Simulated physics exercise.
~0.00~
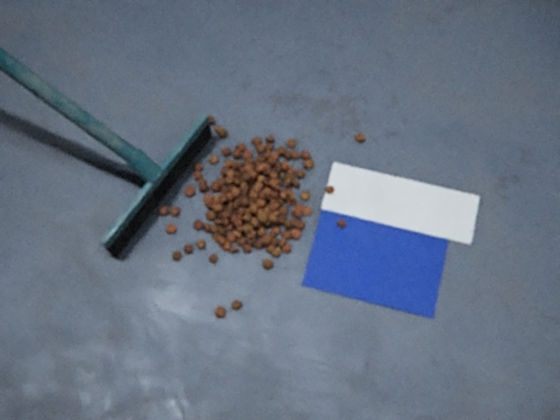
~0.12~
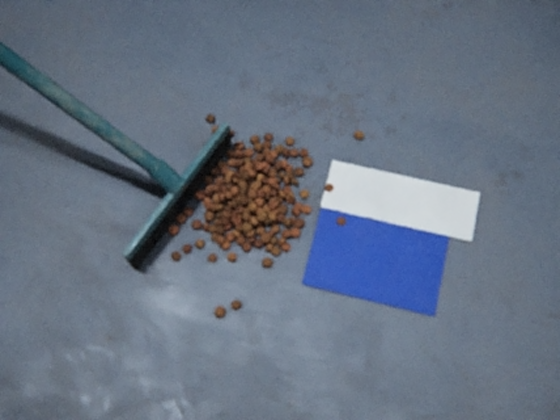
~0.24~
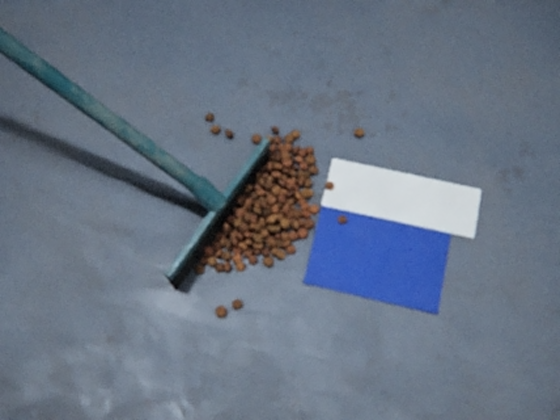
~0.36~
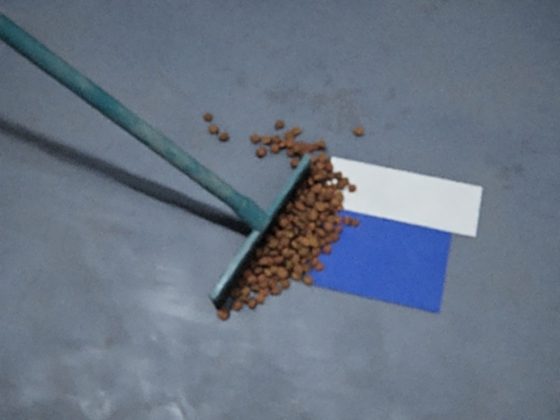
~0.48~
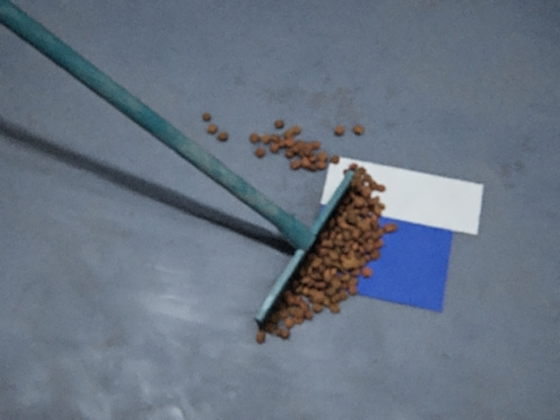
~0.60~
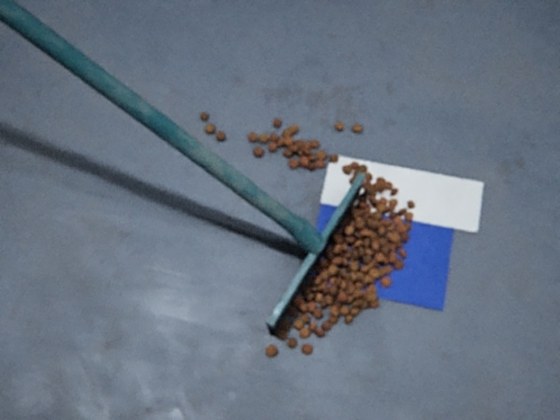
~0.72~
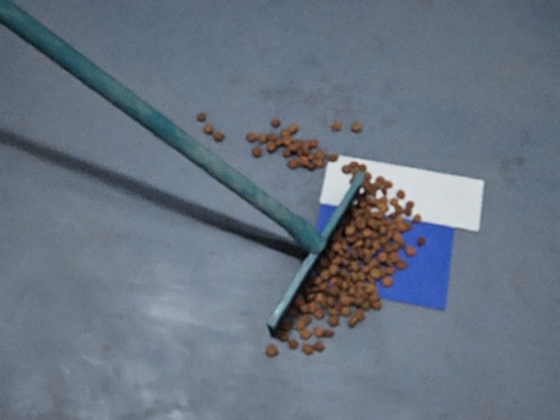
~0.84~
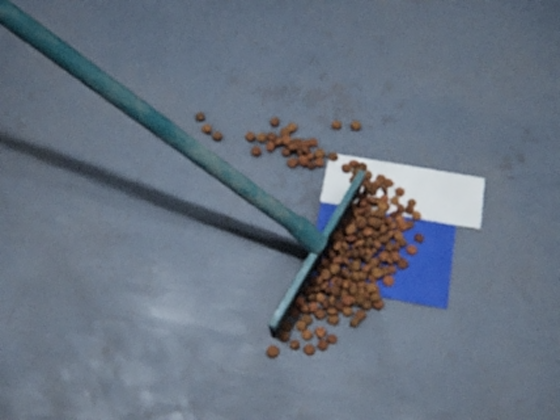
To begin with, a green squeegee on a long handle rests at a slant beside a loose pile of brown kibble on a grey floor, with a white mat and a blue mat lying to the right. The squeegee moves right and slightly down, gathering the pile against its blade. As it pushes on, some pieces slip past its upper end and stay behind in a small cluster. The rest slides onto the mats, mostly the blue one. The blade then halts, and the pieces spread a little ahead before settling. Kibble finally covers much of the blue mat, with fewer pieces on the white and others on bare floor.
